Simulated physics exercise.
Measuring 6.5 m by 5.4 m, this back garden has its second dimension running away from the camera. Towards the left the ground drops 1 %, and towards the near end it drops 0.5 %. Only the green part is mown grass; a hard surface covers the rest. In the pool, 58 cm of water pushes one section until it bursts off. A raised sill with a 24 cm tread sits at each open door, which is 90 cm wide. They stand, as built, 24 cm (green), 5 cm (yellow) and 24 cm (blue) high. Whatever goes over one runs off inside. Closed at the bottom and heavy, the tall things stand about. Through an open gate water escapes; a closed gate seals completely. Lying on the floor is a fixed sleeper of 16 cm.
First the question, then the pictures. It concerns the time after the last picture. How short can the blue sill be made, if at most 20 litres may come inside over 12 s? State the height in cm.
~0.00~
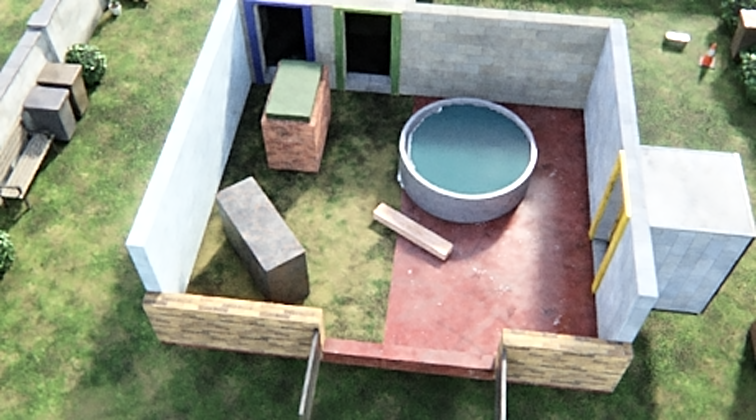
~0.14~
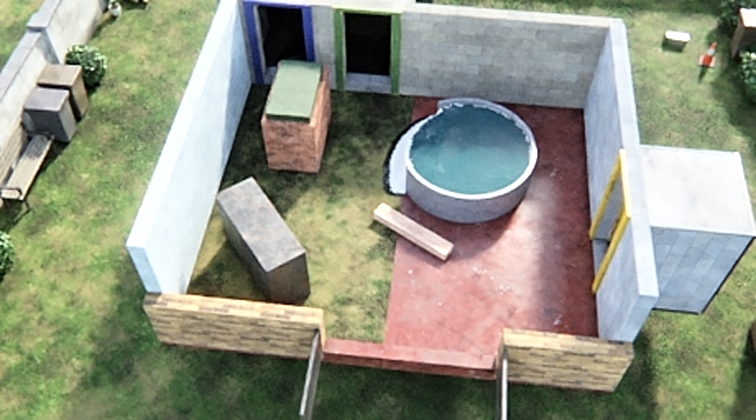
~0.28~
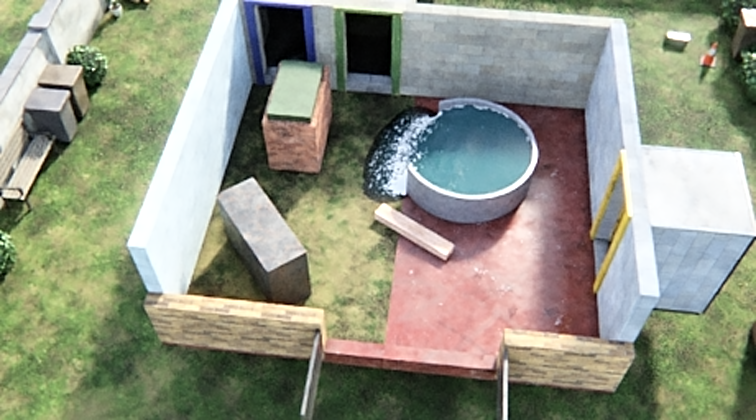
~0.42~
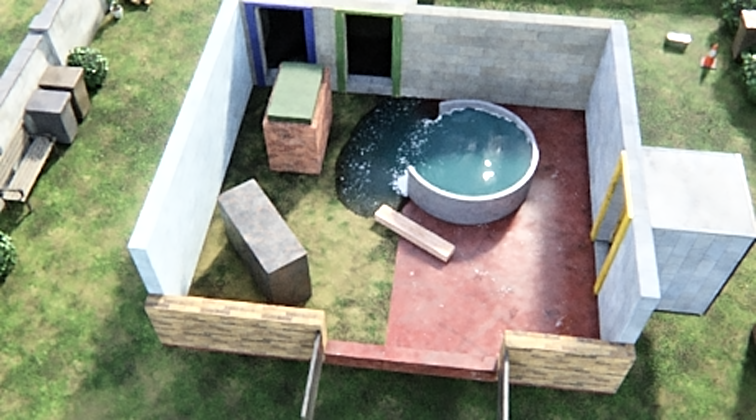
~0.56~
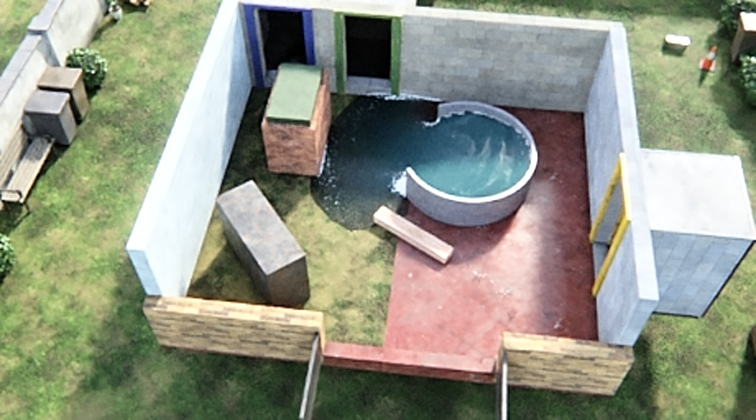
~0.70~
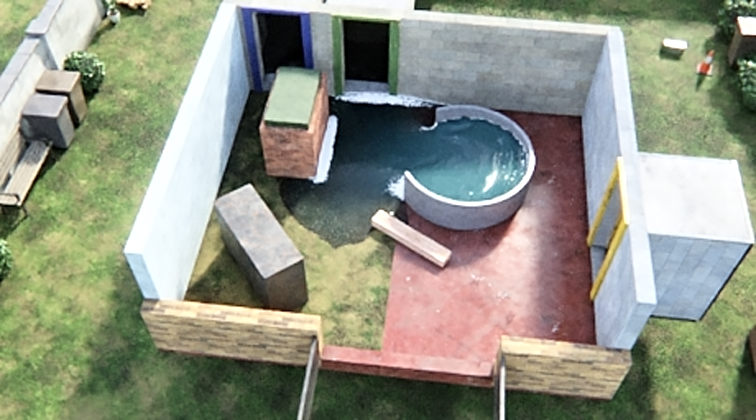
Roughly 13 cm, no lower.
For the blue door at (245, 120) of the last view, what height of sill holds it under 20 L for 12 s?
You'd want it roughly 19 cm high.
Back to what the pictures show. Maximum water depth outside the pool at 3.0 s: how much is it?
About 28 cm at most.
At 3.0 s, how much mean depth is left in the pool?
Around 17 cm deep on average.
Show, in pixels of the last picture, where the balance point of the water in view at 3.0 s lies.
About (367, 166).
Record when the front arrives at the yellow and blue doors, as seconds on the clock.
Arrival: Yellow 6.0 s, blue 1.0 s.
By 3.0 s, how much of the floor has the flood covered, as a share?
I'd say near 45 percent is wet.
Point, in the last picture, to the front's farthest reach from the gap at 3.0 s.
(190, 280).
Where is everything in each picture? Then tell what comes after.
The first picture shows the pool at (467, 149) is whole and still, 58 cm deep; the blue door at (282, 46) is dry.
In the second picture, water pours out at (407, 145) and has run 0.3 m, to a hidden place; about 7 cm deep outside, 58 cm at the back.
In the third picture, the front is at (370, 193), 0.7 m from the gap at (408, 148); 1.3 m2 of floor is wet, 58 cm left at the back.
In the fourth picture, water pours out at (409, 150) and has run 1.2 m, to (385, 103); about 6 cm deep outside, 58 cm at the back.
In the fifth picture, water pours out at (407, 152) and has run 1.6 m, to (316, 189); about 6 cm deep outside, 56 cm at the back.
In the sixth picture, the front is at (331, 98), 2.1 m from the gap at (405, 155); 5.7 m2 of floor is wet, 49 cm left at the back; 0.9 m in a straight line remain to the blue door at (281, 53).
After 1.4 s water covers 25 % of the floor, deepest (39 cm) near (329, 150); 10 cm at the blue door, 0 litres in over its 24 cm sill.
After 3.0 s water covers 45 % of the floor, deepest (28 cm) near (249, 95); 18 cm at the blue door, 0 litres in over its 24 cm sill.
After 12.0 s water covers 95 % of the floor, deepest (12 cm) near (175, 329); 7 cm at the blue door, 1 litre in over its 24 cm sill.
At the blue door as built, the water arrived by 1.1 s and peaked near 19 cm at 2.8 s.
With a sill of 11.5 cm, 28 litres would have come in within the 12 s; with 15.5 cm, 11 litres. So under 20 litres takes about 13 cm.
